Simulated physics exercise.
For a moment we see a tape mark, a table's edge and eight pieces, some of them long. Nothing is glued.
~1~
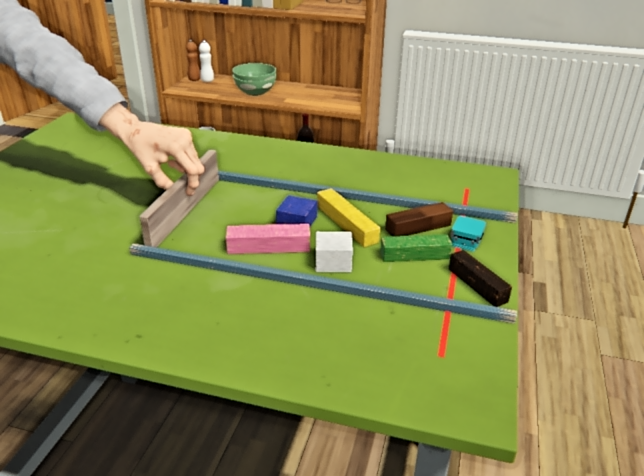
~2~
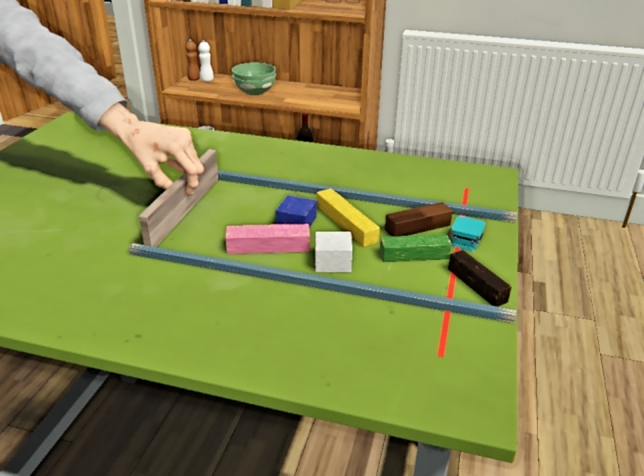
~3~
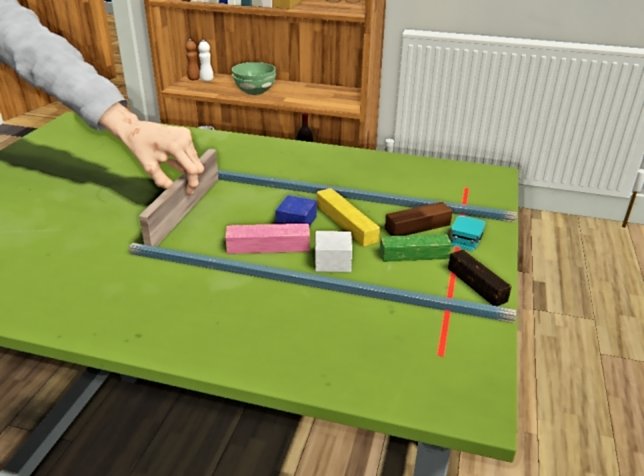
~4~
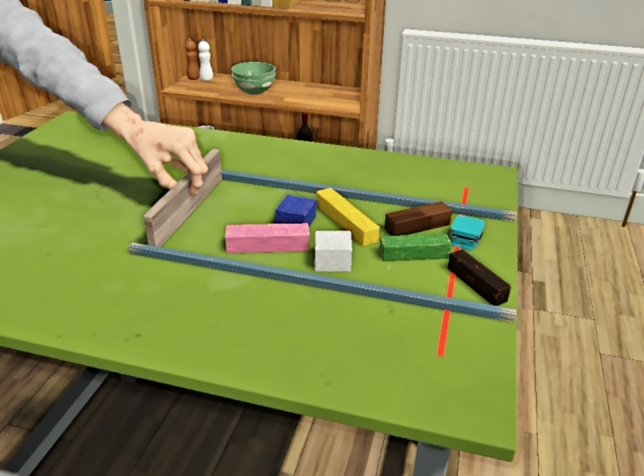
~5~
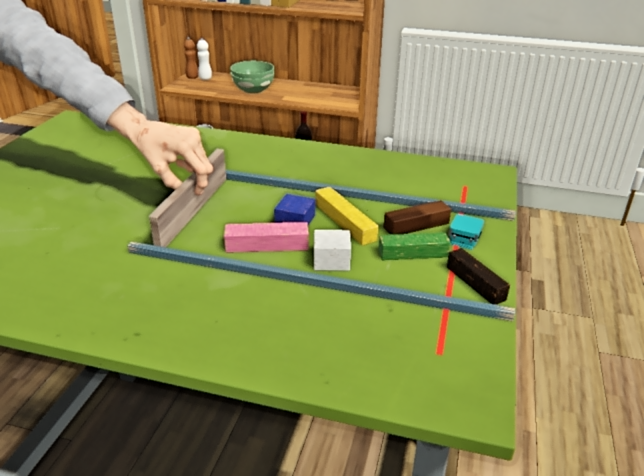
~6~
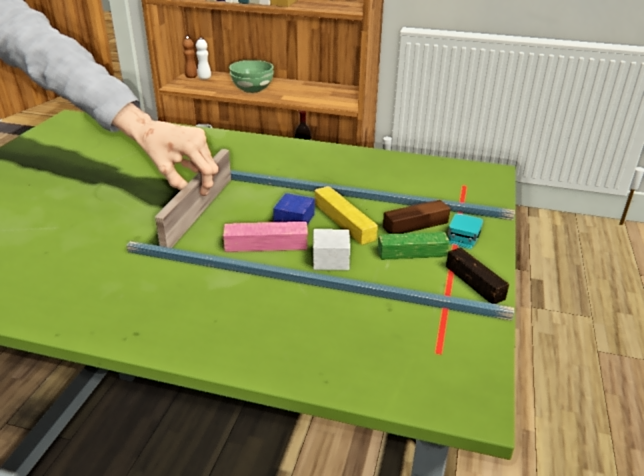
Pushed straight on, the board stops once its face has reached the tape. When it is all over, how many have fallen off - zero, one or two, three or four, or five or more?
Count: Three or four.
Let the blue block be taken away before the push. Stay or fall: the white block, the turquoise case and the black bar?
I'd say the white block stays where it is, the turquoise case ends up down, and the black bar ends up down.
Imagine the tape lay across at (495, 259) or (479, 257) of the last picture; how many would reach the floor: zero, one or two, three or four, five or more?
Taking the two tapes in that order, the answers are five or more and 5 or more.
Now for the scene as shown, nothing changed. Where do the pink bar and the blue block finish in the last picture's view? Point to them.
Going in order: First (489, 261), then (473, 238).
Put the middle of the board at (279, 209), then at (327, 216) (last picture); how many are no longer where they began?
2, then 5.
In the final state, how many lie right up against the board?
It ends up touching 3.
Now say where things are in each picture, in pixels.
The first picture shows black bar (479, 277); turquoise case (468, 234); green bar (416, 248); board (184, 196); tape (457, 256).
The second picture shows turquoise case (467, 234); brown stick (419, 220).
The third picture shows green bar (415, 248); pink bar (268, 239).
The fourth picture shows black bar (478, 277); blue block (296, 213).
The fifth picture shows turquoise case (466, 232); yellow bar (345, 215).
The sixth picture shows black bar (476, 275); turquoise case (465, 231); green bar (413, 246); board (197, 196); tape (454, 253).
Soon after, none off yet; black bar at rest near (476, 275); turquoise case at rest near (465, 231); green bar at rest near (413, 246).
After that, none off yet; black bar at rest near (476, 275); turquoise case at rest near (467, 232); green bar moving near (418, 248).
And then, none off yet; black bar displaced a little near (508, 287); turquoise case displaced well along near (519, 249); green bar displaced about its own width near (479, 261).
In the end, the number that fall off is three or four; gone, brown stick, green bar, turquoise case and black bar.
